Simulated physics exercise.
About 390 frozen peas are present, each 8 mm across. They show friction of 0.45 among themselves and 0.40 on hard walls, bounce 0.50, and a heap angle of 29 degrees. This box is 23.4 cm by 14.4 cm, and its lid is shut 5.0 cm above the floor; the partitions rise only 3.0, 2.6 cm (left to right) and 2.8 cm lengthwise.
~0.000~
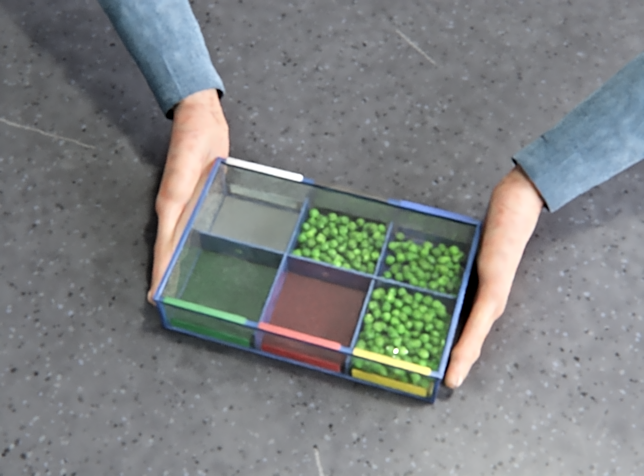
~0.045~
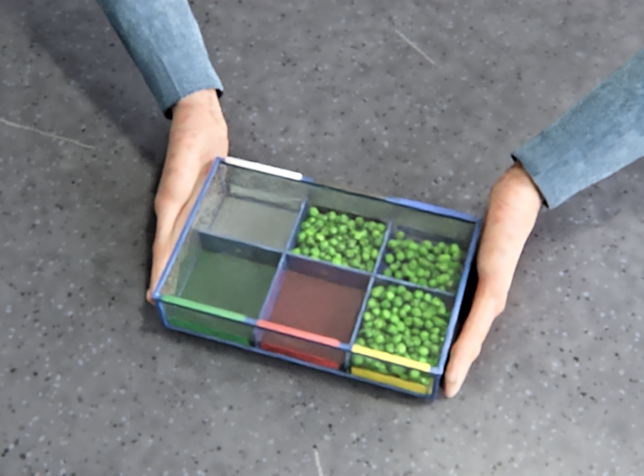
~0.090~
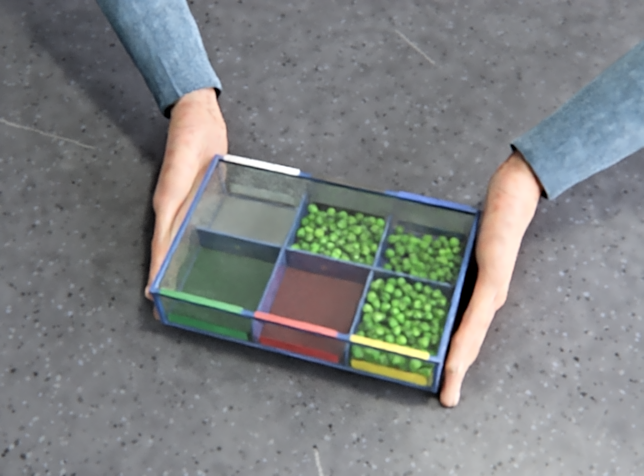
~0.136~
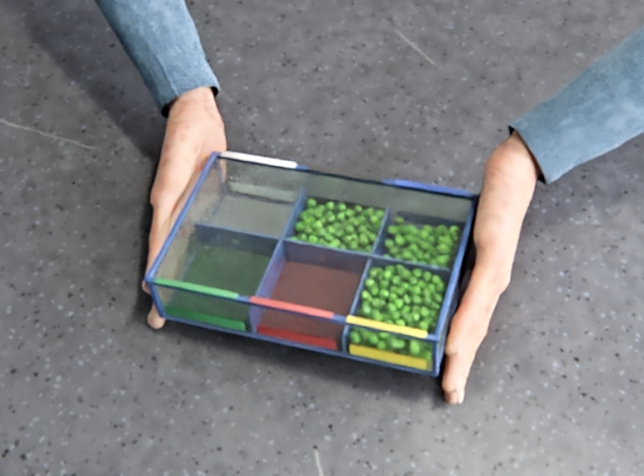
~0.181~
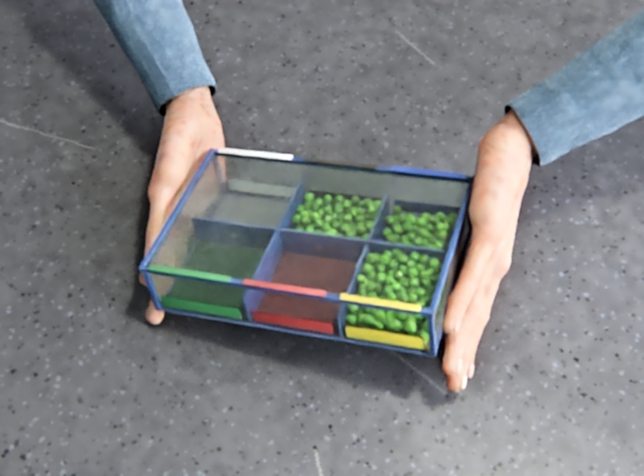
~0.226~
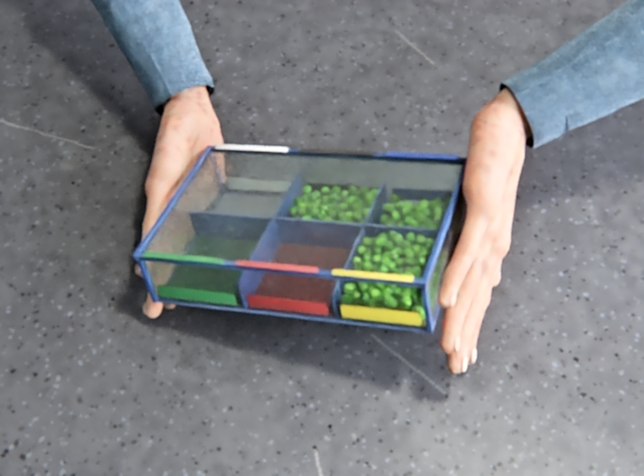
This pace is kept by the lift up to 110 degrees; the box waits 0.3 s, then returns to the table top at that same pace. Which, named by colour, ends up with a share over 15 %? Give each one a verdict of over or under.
My prediction: Red compartment: Stays behind the line. Blue compartment: Stays behind the line. Green compartment: Stays behind the line. Yellow compartment: Stays behind the line. White compartment: Crosses the line. Black compartment: Crosses the line.
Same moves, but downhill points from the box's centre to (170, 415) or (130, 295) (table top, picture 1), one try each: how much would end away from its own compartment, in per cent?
Roughly 75 % for the first direction, roughly 95 % for the second.
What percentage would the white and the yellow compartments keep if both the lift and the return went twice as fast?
White = 50 %; yellow = 0 %.
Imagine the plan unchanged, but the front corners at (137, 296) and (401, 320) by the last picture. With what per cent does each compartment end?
Final shares: Red 0%, blue 0%, green 65%, yellow 0%, white 35%, black 0%.
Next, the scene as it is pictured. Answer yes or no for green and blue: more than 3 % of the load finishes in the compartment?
Green no; blue yes.
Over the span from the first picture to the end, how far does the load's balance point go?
Measured shift: Some 9.5 cm.
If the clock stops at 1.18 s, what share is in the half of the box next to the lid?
Share: Approx. 70 %.
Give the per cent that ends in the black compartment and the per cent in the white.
The black compartment ends with 45 per cent, the white one with 45 per cent.
Then, at 1.18 s, tilt 110 degrees; blue 10 %, yellow 5 %, white 30 %, black 50 %.
Then, at 1.81 s, tilt 58 degrees; blue 10 %, white 45 %, black 45 %.
Then, at 2.49 s, tilt 0 degrees; blue 10 %, white 45 %, black 45 %.
At rest (3.1 s), red 0 %, blue 10 %, green 0 %, yellow 0 %, white 45 %, black 45 %.
